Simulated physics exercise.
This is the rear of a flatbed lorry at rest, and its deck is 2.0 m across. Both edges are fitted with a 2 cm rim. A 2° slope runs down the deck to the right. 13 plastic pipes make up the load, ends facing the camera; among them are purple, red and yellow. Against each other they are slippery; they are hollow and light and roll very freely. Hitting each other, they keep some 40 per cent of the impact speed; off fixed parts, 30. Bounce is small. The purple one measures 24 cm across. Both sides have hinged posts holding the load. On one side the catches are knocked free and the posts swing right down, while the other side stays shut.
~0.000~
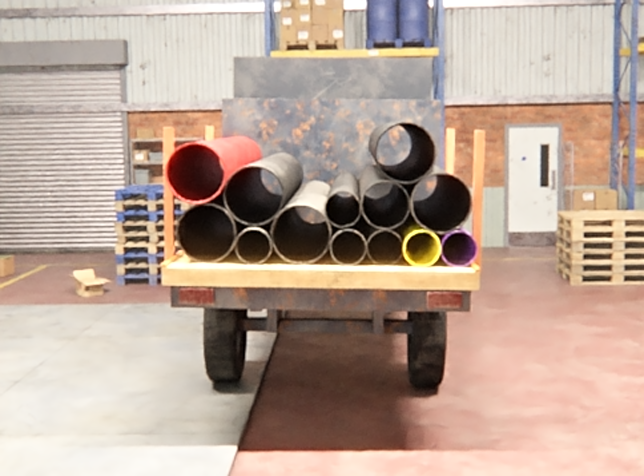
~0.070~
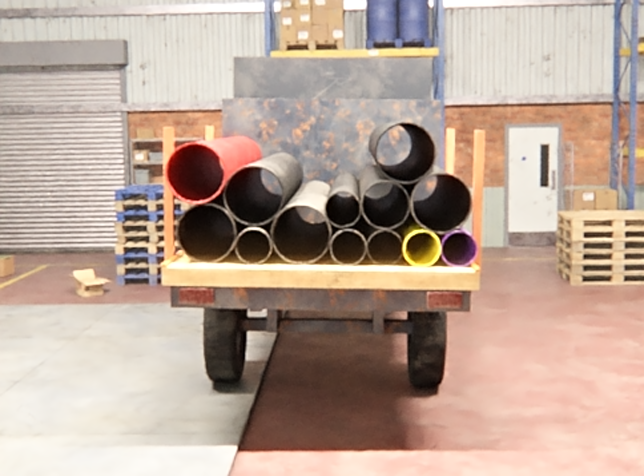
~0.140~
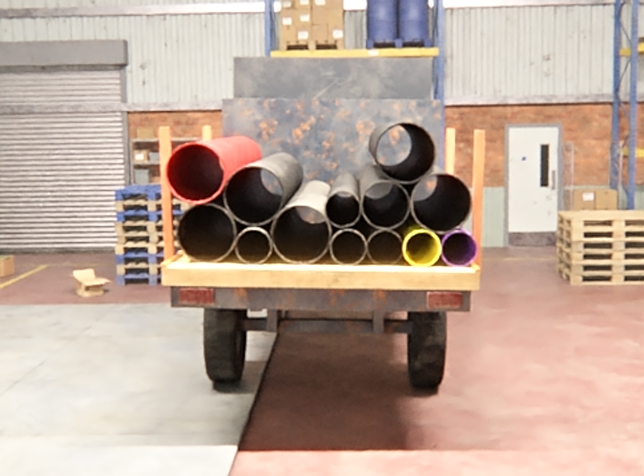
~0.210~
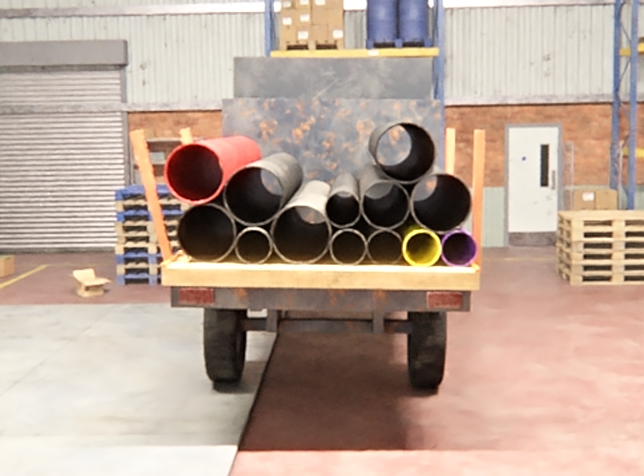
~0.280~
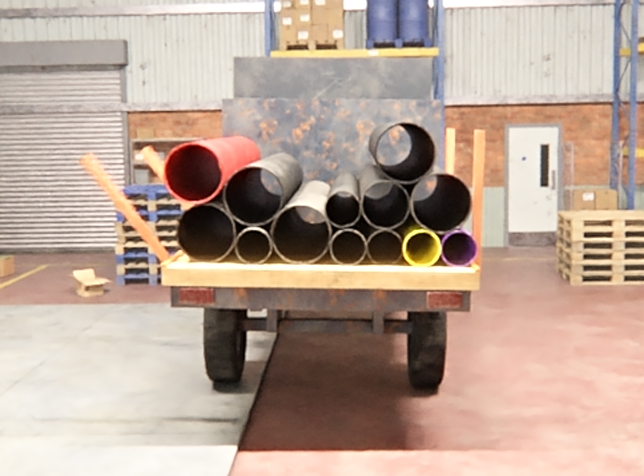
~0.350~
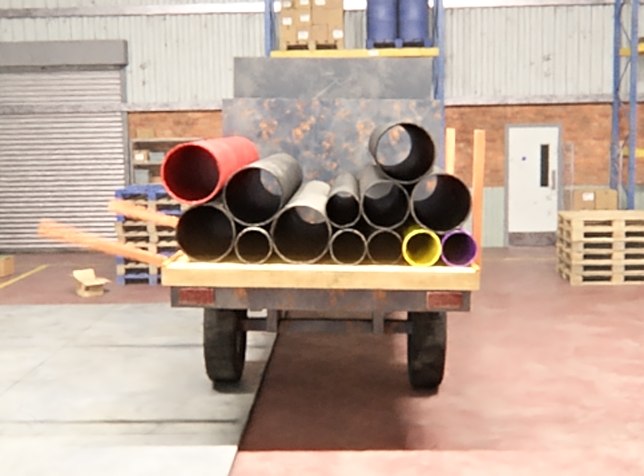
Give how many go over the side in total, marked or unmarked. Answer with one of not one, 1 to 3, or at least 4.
Answer: 1 to 3.
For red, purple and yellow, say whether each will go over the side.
Red escapes; purple is stopped; yellow is stopped.
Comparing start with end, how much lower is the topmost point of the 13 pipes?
0 cm.
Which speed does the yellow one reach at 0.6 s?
0.0 m/s, roughly.
By 0.6 s, purple is on the deck, 10 cm from the right edge; red is up on others, 10 cm from the left edge, rolling left; yellow is on the deck, 35 cm from the right edge; 0 off so far.
By 0.7 s, red is up on others, 5 cm from the left edge, rolling left; as before, purple, yellow; 0 off so far.
By 0.9 s, red is dropping off the left side; as before, purple, yellow; 1 off so far.
Finally (3.8 s), purple is on the deck, 10 cm from the right edge; red is down on the left; yellow is on the deck, 35 cm from the right edge; 1 off so far.
